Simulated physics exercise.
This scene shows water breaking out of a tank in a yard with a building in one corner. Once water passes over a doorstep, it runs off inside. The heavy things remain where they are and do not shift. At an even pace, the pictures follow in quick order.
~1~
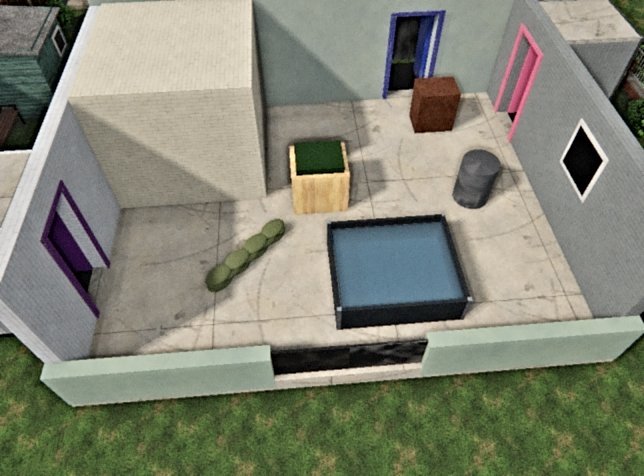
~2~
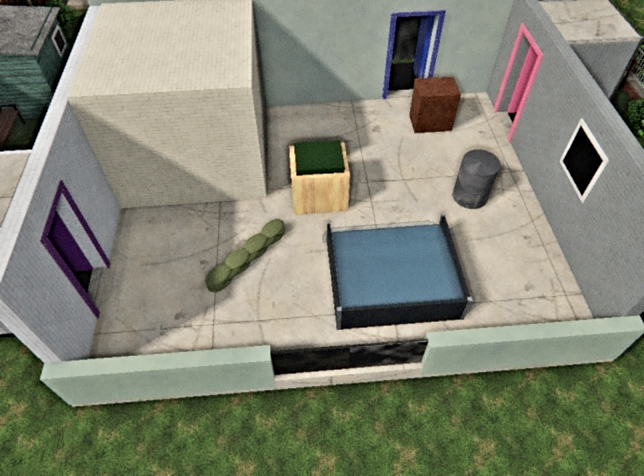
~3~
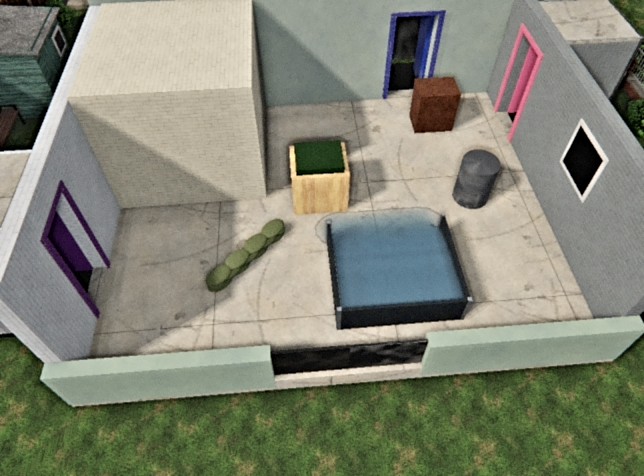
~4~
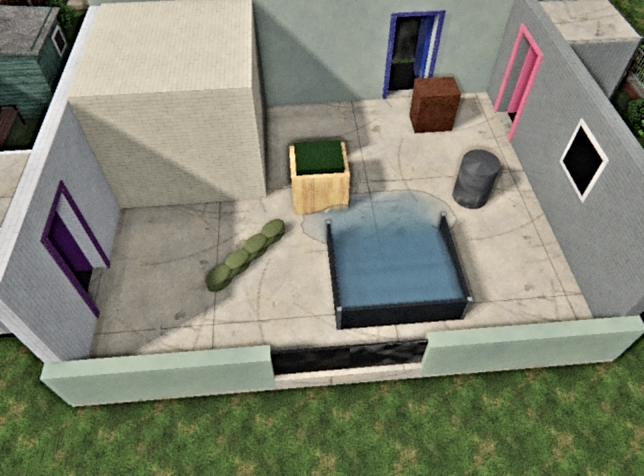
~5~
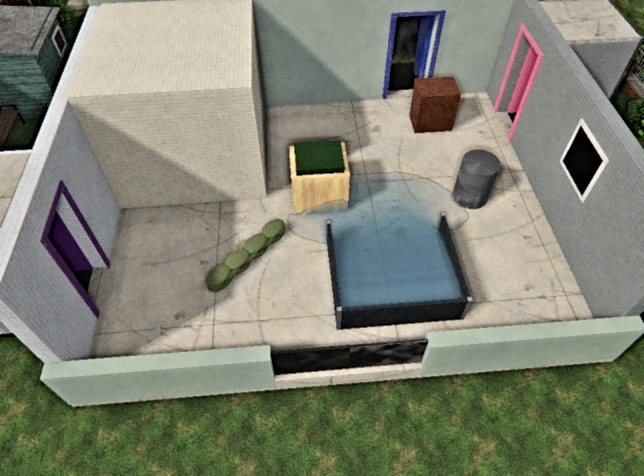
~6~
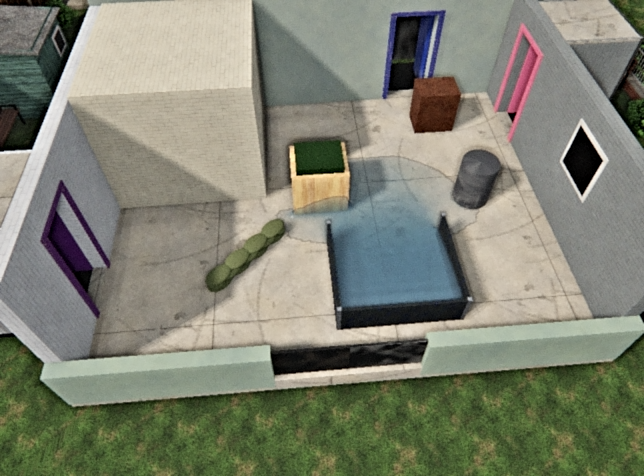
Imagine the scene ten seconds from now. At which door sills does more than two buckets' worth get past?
My prediction: Most likely the pink door will exceed two buckets, most likely the purple door will not exceed two buckets, most likely the blue door will exceed two buckets.
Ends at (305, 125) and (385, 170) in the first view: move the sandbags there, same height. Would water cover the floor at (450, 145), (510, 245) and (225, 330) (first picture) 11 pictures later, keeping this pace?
One after the other: Covered, free of water, clear.
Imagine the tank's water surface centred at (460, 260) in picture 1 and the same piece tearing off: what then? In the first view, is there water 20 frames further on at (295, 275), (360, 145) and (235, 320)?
In that order: No water, flooded, not flooded.
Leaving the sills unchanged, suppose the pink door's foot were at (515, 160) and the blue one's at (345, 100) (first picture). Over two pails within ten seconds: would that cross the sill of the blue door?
From what I can tell, the blue door tops the mark.
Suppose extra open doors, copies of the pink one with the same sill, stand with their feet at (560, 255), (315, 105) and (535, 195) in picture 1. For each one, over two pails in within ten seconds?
Checking each in order, the first misses the threshold, the second beats the threshold, and the third misses the threshold.
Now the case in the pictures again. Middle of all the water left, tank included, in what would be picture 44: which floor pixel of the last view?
My reading is close to (342, 186).
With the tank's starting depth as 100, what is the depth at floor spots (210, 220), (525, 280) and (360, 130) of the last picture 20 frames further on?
The three come to near 4, 0 and 8 per cent respectively.
A moment on, water covers 25 % of the floor; the pink door not reached, the purple door not reached, the blue door not reached.
Next, water covers 40 % of the floor; the pink door not reached, the purple door not reached, the blue door under two buckets in.
Then, water covers 55 % of the floor; the pink door over two buckets in, the purple door wet at the sill, nothing in, the blue door far over two buckets in.
Later, water covers 75 % of the floor; the pink door far over two buckets in, the purple door wet at the sill, nothing in, the blue door far over two buckets in.
In the end, water covers 90 % of the floor; the pink door far over two buckets in, the purple door under two buckets in, the blue door far over two buckets in.
